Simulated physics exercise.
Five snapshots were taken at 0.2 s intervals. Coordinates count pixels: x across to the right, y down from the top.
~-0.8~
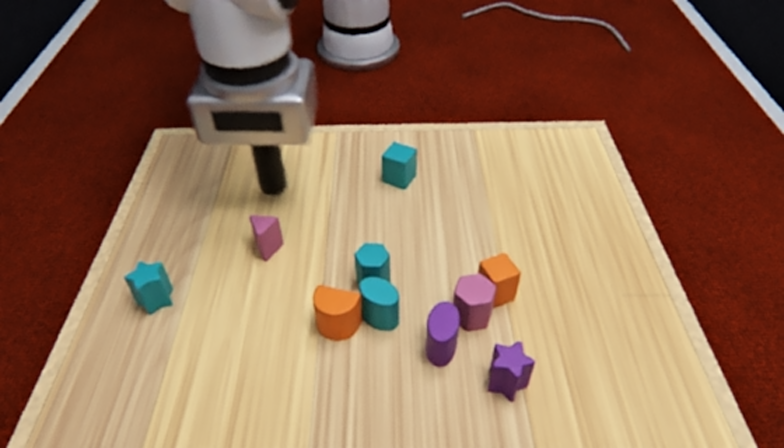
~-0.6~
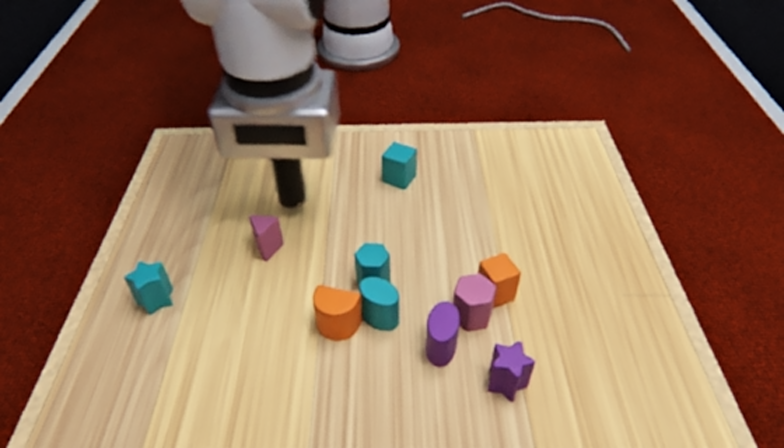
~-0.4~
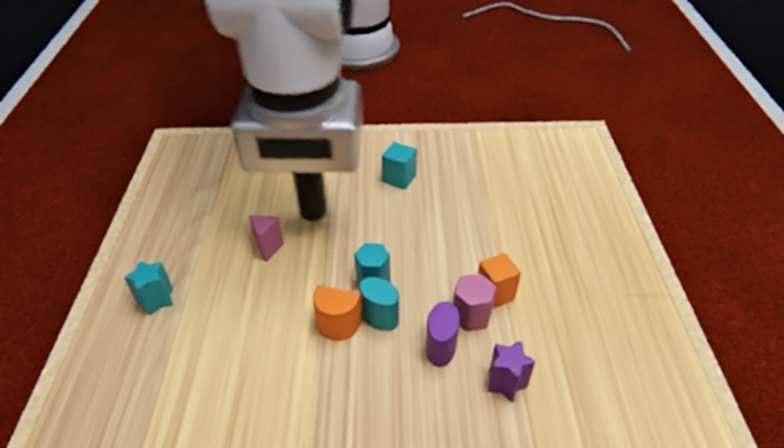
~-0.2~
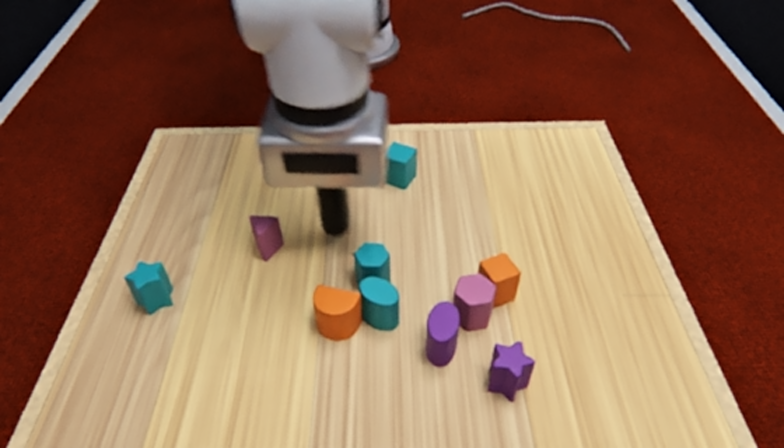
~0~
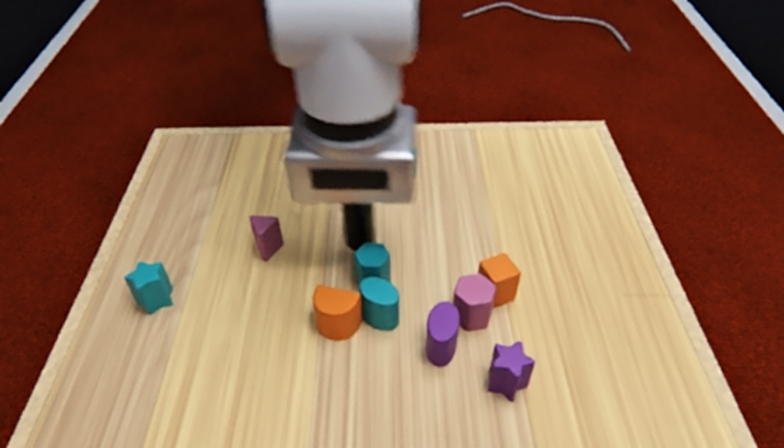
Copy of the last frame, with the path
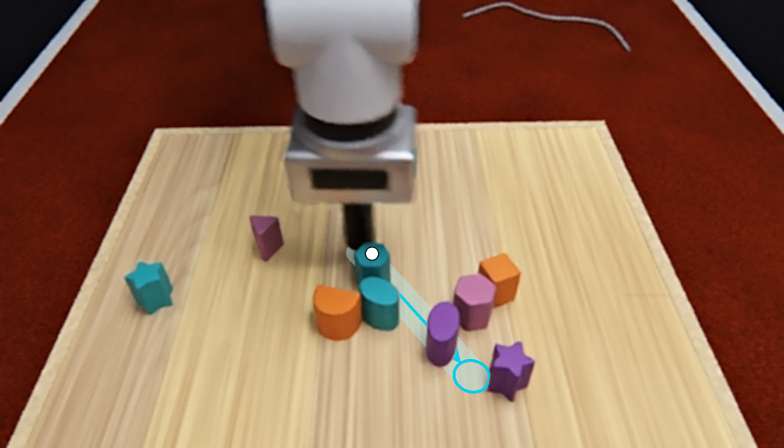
Robotic arm moving its black pusher diagonally down and right across a wooden board, approaching a turquoise hexagon among still coloured blocks.
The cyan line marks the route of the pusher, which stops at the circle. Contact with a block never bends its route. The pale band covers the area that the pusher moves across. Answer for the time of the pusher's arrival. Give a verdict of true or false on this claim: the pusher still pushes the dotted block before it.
False - the claim does not hold.
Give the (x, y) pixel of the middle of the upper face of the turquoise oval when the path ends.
Answer: (371, 328).
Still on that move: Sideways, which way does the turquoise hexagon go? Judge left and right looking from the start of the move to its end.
Displaced right.
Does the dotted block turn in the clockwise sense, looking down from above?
My answer is yes.
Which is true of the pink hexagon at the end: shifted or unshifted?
When the path is over, the pink hexagon is still on its spot.
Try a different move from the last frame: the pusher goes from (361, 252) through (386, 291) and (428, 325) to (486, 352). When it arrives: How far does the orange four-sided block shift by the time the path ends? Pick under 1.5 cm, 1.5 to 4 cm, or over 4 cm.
It travels less than 1.5 cm.
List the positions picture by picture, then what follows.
The first picture shows pusher's lower end (274, 187); turquoise hexagon (372, 254); turquoise oval (379, 290); purple oval (444, 320); pink hexagon (475, 288); purple star block (513, 357).
The second picture shows pusher (293, 200); blocks still.
The third picture shows pusher (314, 213); blocks still.
The fourth picture shows pusher (336, 227); blocks still.
The fifth picture shows pusher (360, 241); turquoise hexagon (372, 254); turquoise oval (379, 290); purple oval (444, 320); pink hexagon (475, 288); purple star block (513, 357).
Drawn move, in a line from (361, 252) to (472, 376); the dot is on the turquoise hexagon.
The first path, step by step. One third of the way, pusher (394, 277); turquoise hexagon (392, 289), turned 30° clockwise; turquoise oval (379, 314), turned 15° clockwise.
Two thirds of the way, pusher (432, 319); turquoise hexagon (407, 323), turned 110° clockwise; turquoise oval (371, 328), turned 40° clockwise; purple oval (451, 331).
At the end, pusher (474, 365); turquoise hexagon (407, 323), turned 110° clockwise; turquoise oval (371, 328), turned 40° clockwise; purple oval (475, 382), turned 80° clockwise; pink hexagon still; purple star block (517, 360), turned 15° anticlockwise.
